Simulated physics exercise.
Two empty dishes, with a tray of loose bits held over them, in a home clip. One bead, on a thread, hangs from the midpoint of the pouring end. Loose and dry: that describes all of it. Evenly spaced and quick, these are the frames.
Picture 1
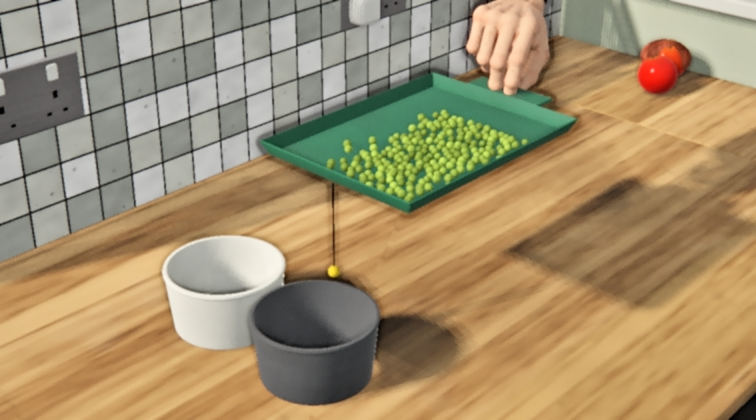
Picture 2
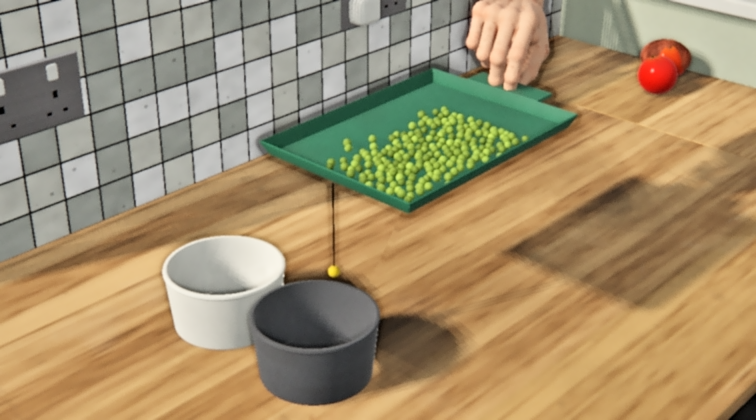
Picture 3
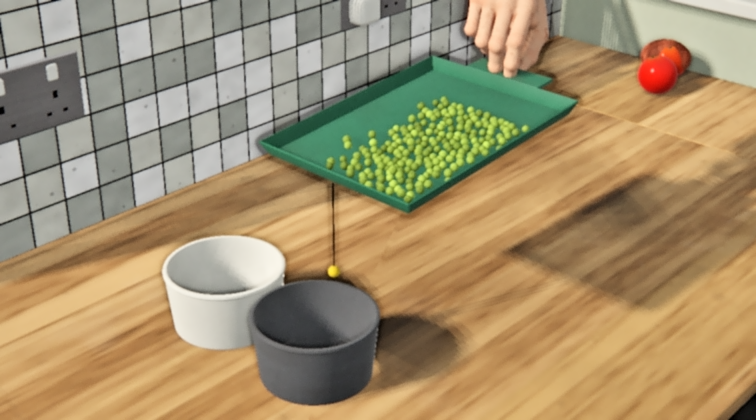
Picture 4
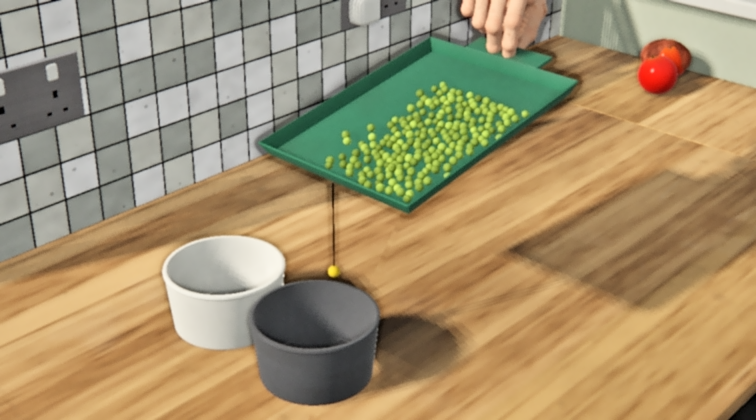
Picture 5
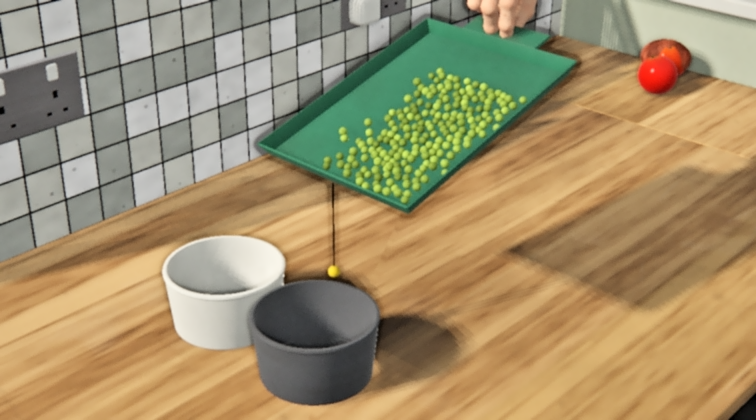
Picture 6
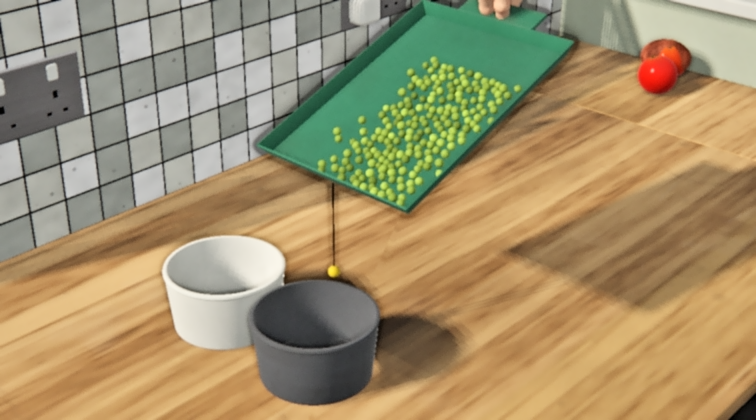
A wooden kitchen counter backed by grey and white tiles is seen from slightly above by a still camera. A hand holds the far end of a green tray of green peas above a white dish and a dark grey one, a yellow bead hanging beneath the tray's near edge. The hand raises the far end, gently then more steeply, and the peas begin sliding toward the lower edge.
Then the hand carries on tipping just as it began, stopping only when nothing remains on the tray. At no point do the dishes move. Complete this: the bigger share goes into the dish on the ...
Right.
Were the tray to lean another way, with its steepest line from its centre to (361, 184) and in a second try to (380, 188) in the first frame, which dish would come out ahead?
Case one: The dish to the right. Case two: The dish to the right.
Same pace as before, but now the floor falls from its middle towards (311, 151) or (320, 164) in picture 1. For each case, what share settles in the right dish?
In order, some 0 % and some 20 %.
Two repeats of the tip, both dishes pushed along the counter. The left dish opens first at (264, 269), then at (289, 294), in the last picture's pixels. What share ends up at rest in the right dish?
In order: 60 percent and 40 percent.
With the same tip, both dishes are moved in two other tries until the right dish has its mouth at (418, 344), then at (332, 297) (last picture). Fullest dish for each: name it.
The dish to the left, then the dish to the right.
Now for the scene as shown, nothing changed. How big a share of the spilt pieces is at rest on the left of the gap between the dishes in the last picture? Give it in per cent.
Looks to be around 20 per cent of the spill.
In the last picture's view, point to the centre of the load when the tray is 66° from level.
Check around (344, 194) in the last picture.
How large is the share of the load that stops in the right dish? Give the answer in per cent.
Near 70 %.
Just after the last frame, tray tipped steeply; roughly half on the tray; roughly a quarter in the right dish; just a few outside both; roughly a quarter in the air.
A moment on, tray tipped past a quarter turn; roughly two thirds in the right dish; about a tenth in the left dish; roughly a quarter outside both.
Further on, tray tipped past a quarter turn; roughly two thirds in the right dish; about a tenth in the left dish; roughly a quarter outside both.
When it is over, tray tipped past a quarter turn; roughly two thirds in the right dish; about a tenth in the left dish; roughly a quarter outside both.
